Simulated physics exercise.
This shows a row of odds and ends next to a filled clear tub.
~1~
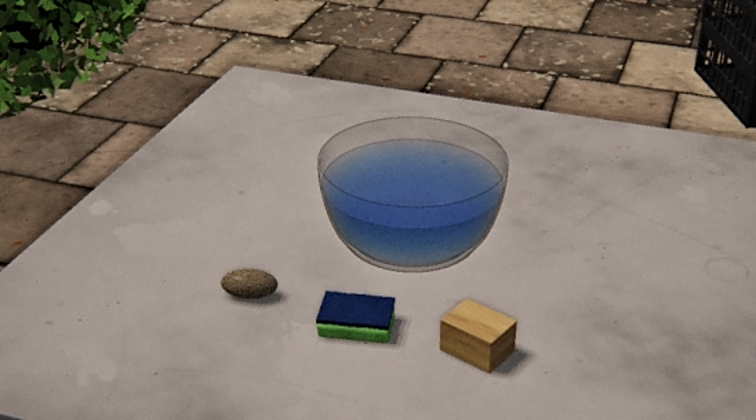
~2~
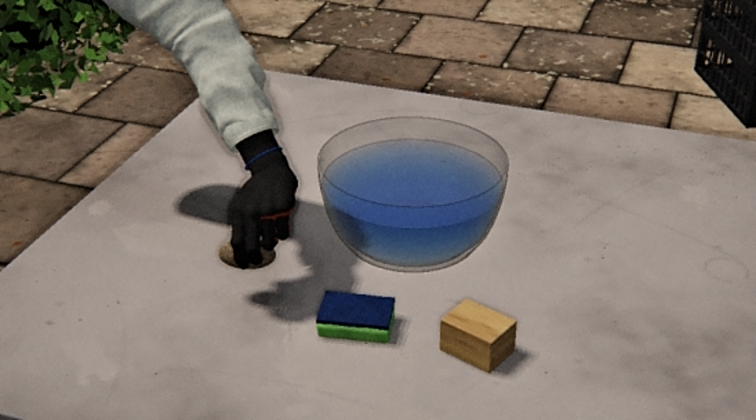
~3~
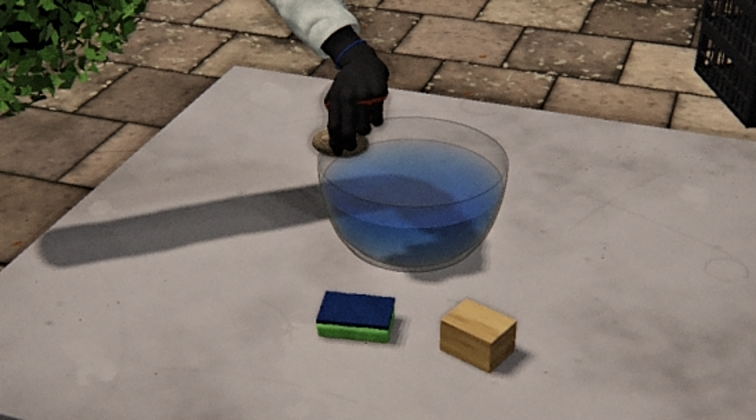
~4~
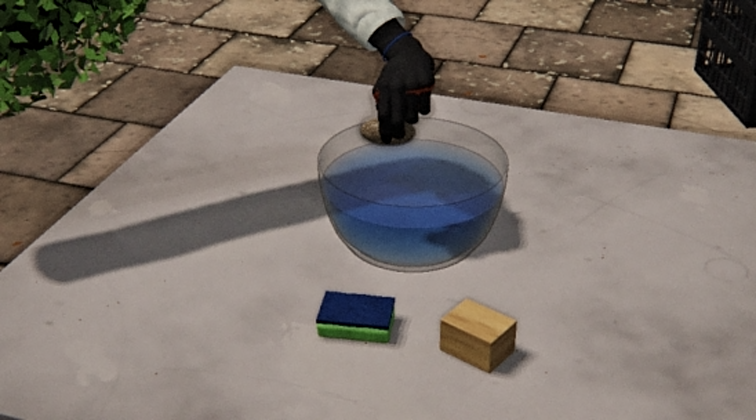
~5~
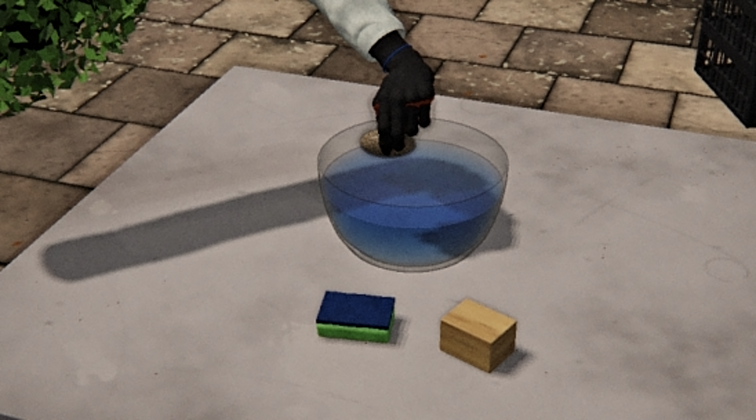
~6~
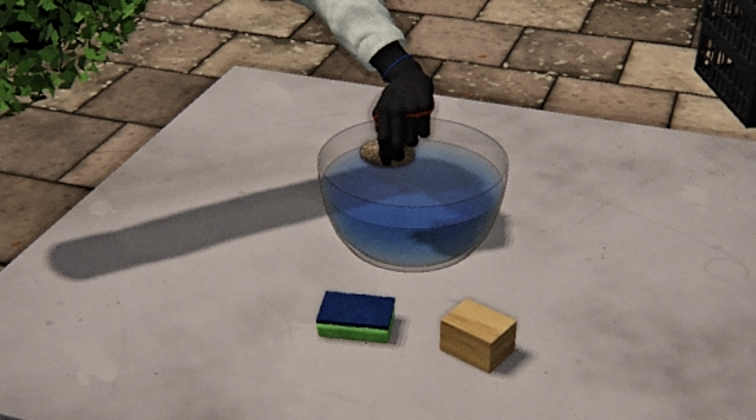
A black-gloved hand in a pale sleeve works over a light grey tabletop on a paved patio, seen from above at an angle by a still camera, with green leaves at upper left. A clear tub of blue water stands behind a brown stone, a blue-and-green sponge and a wooden block, set left to right. The hand grasps the stone, carries it right over the tub and lowers it to just above the water.
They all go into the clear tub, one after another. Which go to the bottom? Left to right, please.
The left one drops down, the middle one stays afloat, the right one stays afloat.
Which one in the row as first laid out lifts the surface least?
My answer is the centre piece.
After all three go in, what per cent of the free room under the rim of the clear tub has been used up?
It comes to around 12 per cent.
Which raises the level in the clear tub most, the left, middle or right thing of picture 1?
That is the rightmost piece.
Shortly, the stone ends at the bottom.
Then, the sponge bobs at the top.
At the finish, the wooden block bobs at the top; afloat, sponge and wooden block.
